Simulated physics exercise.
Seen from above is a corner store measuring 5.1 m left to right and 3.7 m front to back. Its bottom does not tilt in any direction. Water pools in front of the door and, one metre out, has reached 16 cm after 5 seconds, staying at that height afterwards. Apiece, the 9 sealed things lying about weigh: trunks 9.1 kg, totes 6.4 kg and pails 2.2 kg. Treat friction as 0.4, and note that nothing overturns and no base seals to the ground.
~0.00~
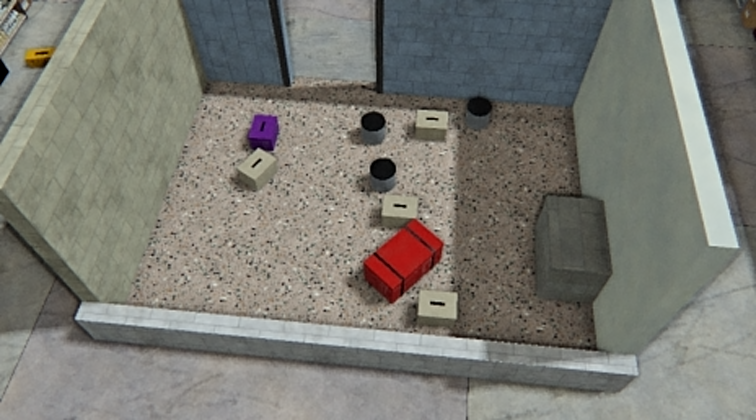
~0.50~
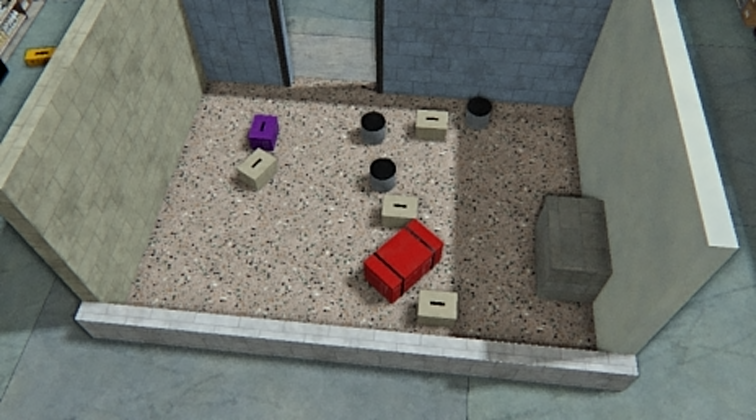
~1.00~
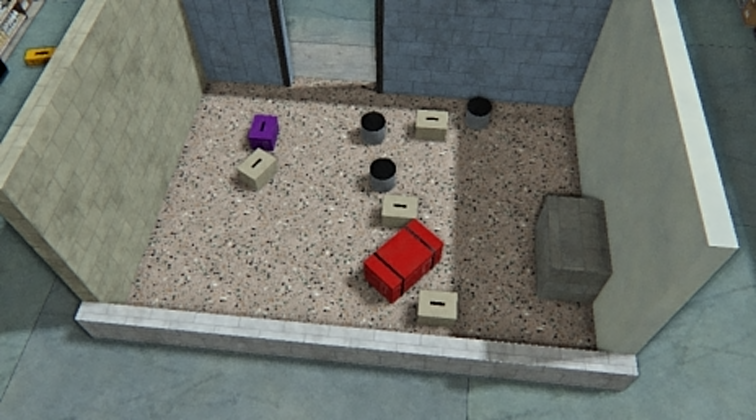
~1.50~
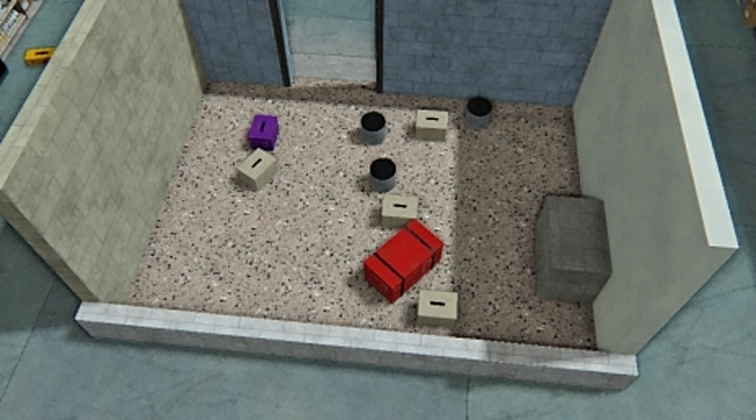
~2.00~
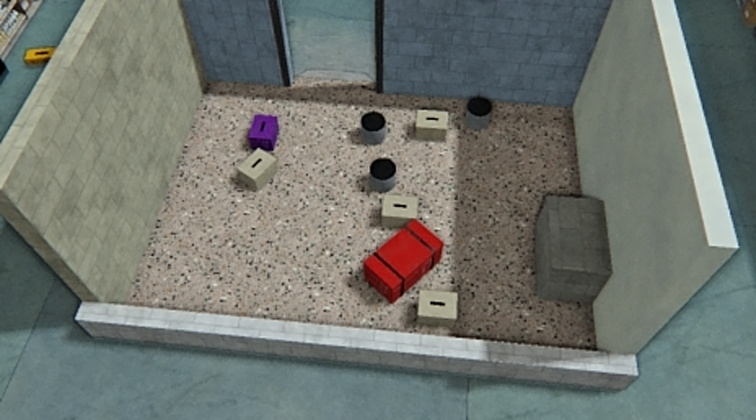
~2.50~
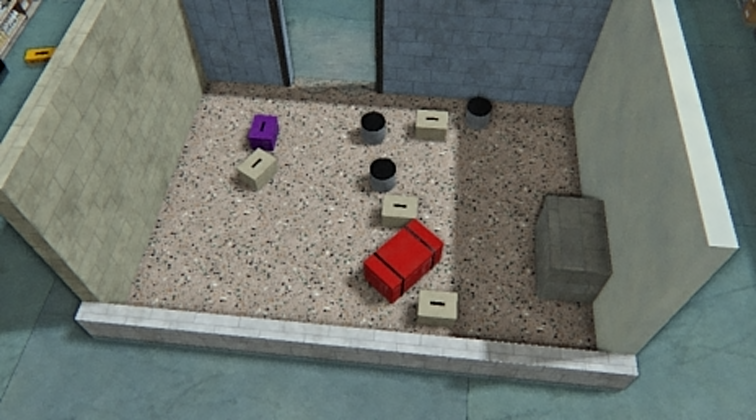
Nothing in the roofless room moves: the purple box, the beige boxes, the dark-topped pails and the red trunk all keep their places on the speckled floor. Outside the walls, the ground starts as pale, veined grey, then turns a smoother blue-green and stays that way through the end.
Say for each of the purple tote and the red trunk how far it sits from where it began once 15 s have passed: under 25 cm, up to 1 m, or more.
After 15 s, the purple tote sits up to 1 m away; the red trunk sits more than 1 m away.
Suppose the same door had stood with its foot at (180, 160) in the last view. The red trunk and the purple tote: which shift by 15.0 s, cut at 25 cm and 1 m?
Red trunk: Drifts slightly; purple tote: Goes a long way.
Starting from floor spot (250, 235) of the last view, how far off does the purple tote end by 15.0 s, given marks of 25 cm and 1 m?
It gets carried off.
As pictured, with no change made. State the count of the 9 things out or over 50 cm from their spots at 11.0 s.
I get 6.
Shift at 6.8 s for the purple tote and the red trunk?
Close to 60 and 5 centimetres by then.
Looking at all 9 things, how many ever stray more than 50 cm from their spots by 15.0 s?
It adds up to 7.
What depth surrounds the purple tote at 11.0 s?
I'd put it at about 4 cm.
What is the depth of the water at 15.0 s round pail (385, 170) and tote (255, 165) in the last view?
First roughly 7 cm, second roughly 8 cm.
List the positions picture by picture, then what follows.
The purple tote at (263, 127) rests on the ground; the red trunk at (404, 252), on the bottom; 0.0 m2 under water; 0 of 9 have shifted, in the first frame.
The purple tote at (263, 127) rests on the ground; the red trunk at (404, 252), on the bottom; water covers 0.0 m2; 0 of 9 have shifted, in the second frame.
The purple tote at (263, 127) rests on the ground; the red trunk at (404, 252) rests on the ground; water covers 0.0 m2; 0 of 9 have shifted, in the third frame.
The purple tote at (263, 127) rests on the ground; the red trunk at (404, 252), on the bottom; water covers 0.0 m2; 0 of 9 have shifted, in the fourth frame.
The purple tote at (263, 127) rests on the ground; the red trunk at (404, 252), on the bottom; water covers 0.0 m2; 0 of 9 have shifted, in the fifth frame.
The purple tote at (263, 127) rests on the ground; the red trunk at (404, 252), on the bottom; water covers 0.0 m2; 0 of 9 have shifted, in the sixth frame.
After 3.5 s the purple tote is near (263, 127), 0.0 m from its start, aground; the red trunk is near (404, 252), 0.0 m from its start, aground; 0 afloat.
After 6.8 s the purple tote is near (219, 136), 0.6 m from its start, aground; the red trunk is near (409, 255), 0.1 m from its start, aground; 1 afloat.
After 11.0 s the purple tote is near (215, 137), 0.6 m from its start, aground; the red trunk is near (455, 260), 0.6 m from its start, afloat; 2 afloat.
After 15.0 s the purple tote is near (219, 128), 0.6 m from its start, aground; the red trunk is near (518, 172), 1.7 m from its start, afloat; 6 afloat.
